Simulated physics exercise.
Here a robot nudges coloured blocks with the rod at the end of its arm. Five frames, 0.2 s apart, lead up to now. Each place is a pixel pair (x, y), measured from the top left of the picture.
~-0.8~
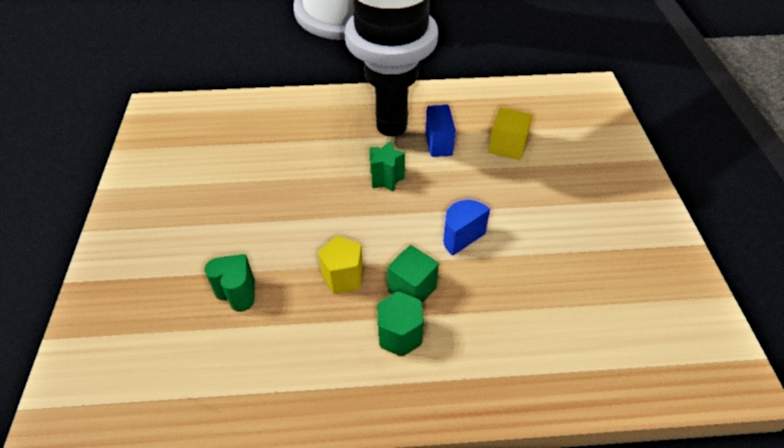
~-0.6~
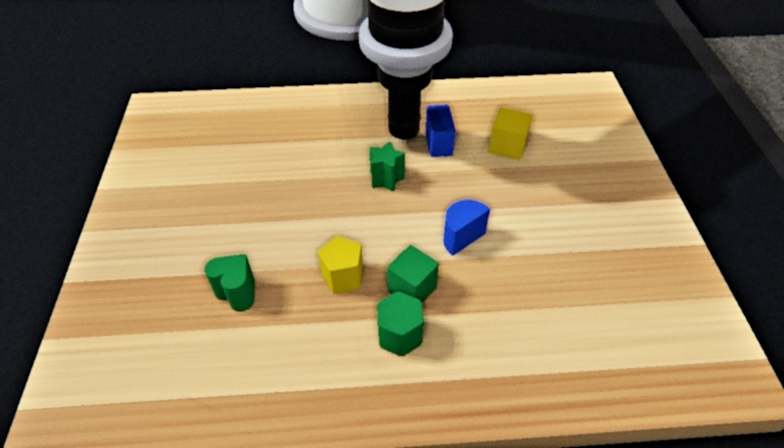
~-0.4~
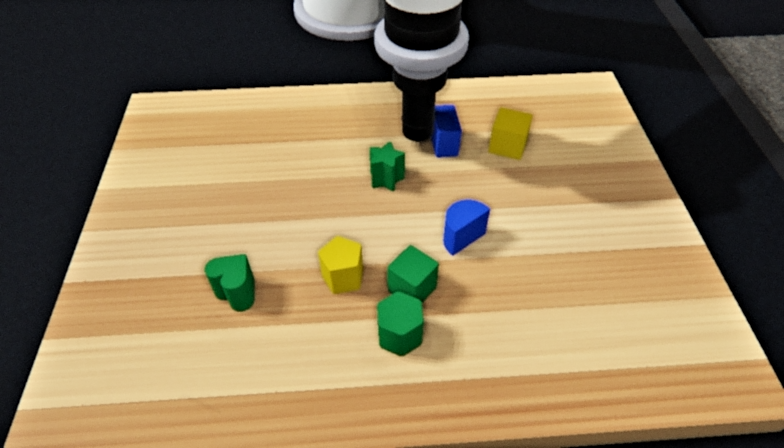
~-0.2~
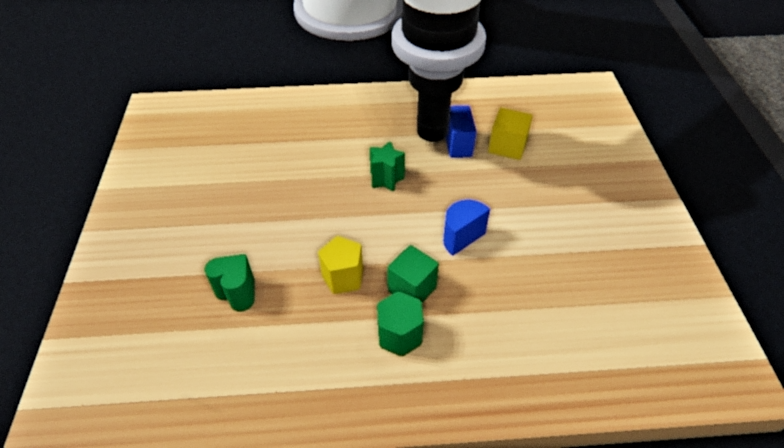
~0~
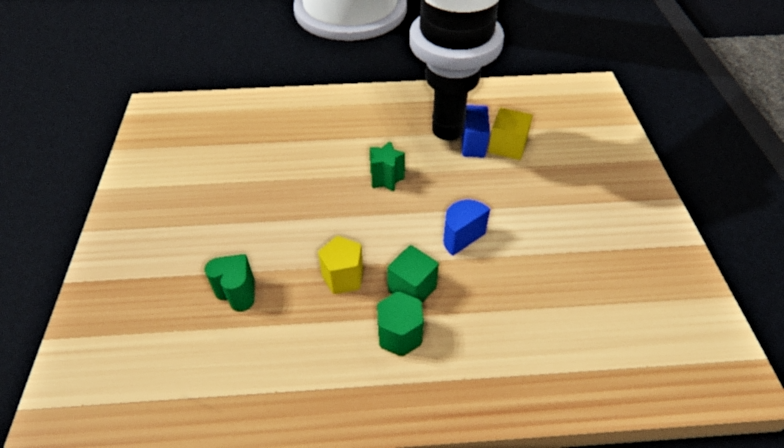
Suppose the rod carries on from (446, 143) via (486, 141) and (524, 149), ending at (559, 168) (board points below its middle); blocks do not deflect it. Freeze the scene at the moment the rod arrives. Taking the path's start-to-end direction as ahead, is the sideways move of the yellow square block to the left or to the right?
It's going to go left.
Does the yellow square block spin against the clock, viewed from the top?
In short: Yes.
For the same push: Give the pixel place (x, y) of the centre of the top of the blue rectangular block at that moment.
The point I'd pick in the picture is (595, 138).
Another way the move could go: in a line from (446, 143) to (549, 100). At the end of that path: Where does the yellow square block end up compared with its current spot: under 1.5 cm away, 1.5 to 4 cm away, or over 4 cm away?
Covers 1.5 to 4 cm.
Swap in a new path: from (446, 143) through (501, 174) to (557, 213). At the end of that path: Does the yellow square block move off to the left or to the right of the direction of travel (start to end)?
Slides left.
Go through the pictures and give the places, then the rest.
In the first frame, lower end of the rod at (392, 128), tops of blocks, green star at (386, 154), blue rectangular block at (441, 117), yellow square block at (513, 120).
In the second frame, rod at (404, 130), blocks as before.
In the third frame, rod at (418, 132), blue rectangular block at (447, 118).
In the fourth frame, rod at (432, 133), blue rectangular block at (462, 118).
In the fifth frame, rod at (448, 131), green star at (386, 154), blue rectangular block at (477, 118), yellow square block at (513, 120).
What follows on the original path. One third of the way, rod at (489, 129); blue rectangular block at (520, 118), turned 15° clockwise; yellow square block at (550, 122).
Two thirds of the way, rod at (527, 138); blue rectangular block at (559, 125); yellow square block at (589, 125), turned 15° anticlockwise.
At the end, rod at (562, 157); green star not moved; blue rectangular block at (595, 138), turned 30° anticlockwise; yellow square block at (616, 127), turned 50° anticlockwise.
